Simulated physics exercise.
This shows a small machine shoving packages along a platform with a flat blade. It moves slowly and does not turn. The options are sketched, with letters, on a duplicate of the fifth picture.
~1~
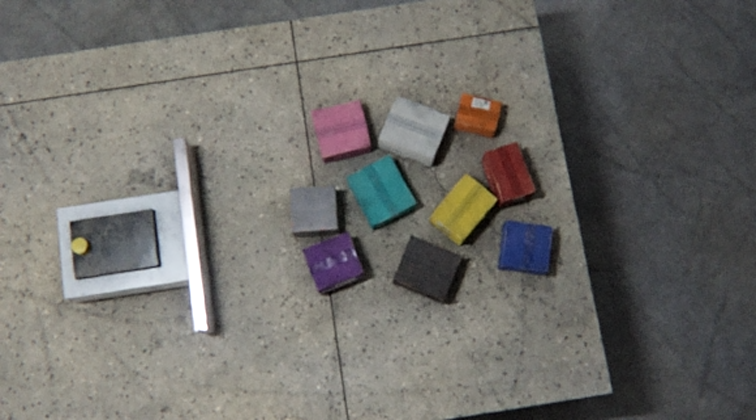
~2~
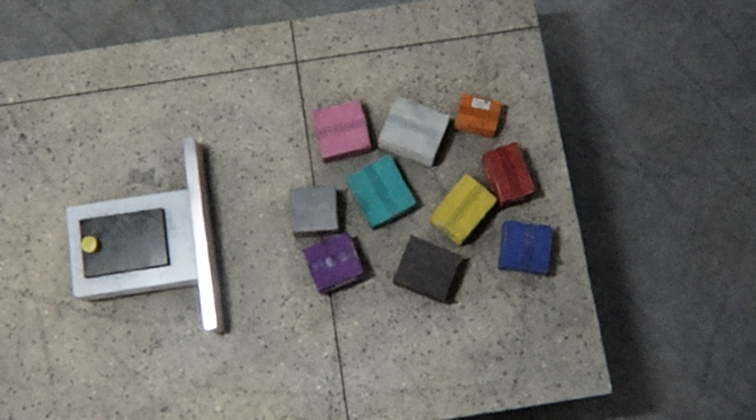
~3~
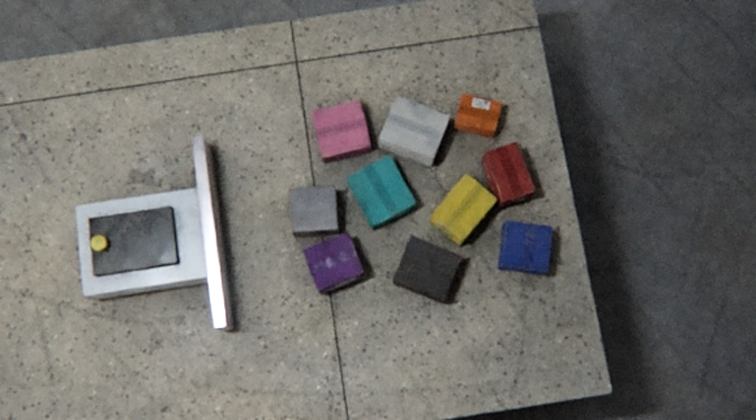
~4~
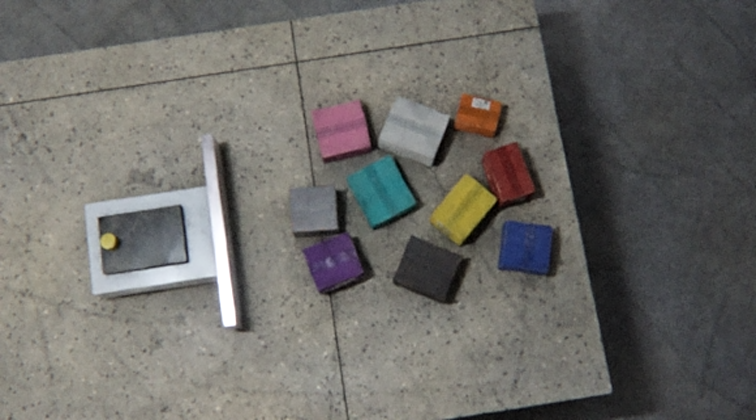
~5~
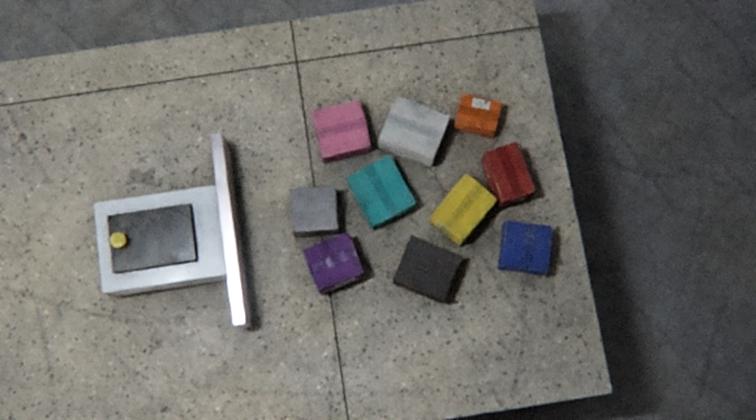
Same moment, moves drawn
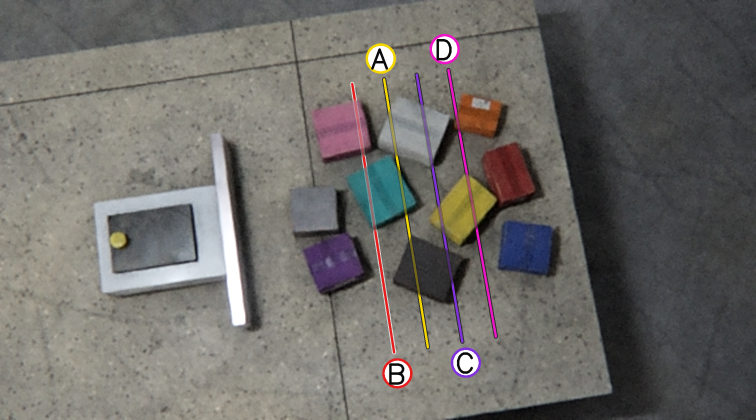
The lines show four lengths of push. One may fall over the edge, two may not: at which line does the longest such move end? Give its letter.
It should halt at C.
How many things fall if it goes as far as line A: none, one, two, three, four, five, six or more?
In all, none.
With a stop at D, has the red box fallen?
Yes.
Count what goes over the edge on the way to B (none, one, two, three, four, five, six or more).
The count is none.
On the marked copy, A at (405, 209); B at (373, 214); C at (439, 204); D at (471, 199).
With C. Early on, robot (236, 226); purple parcel (343, 264); grey crate (333, 209).
Further on, robot (313, 214); red box (519, 173); blue box (532, 253).
At the end, robot (369, 205); orange box (553, 105); blue box (578, 263); none fallen.
As for the rest, A is within the limit but short; B is within the limit but short; D drops two.
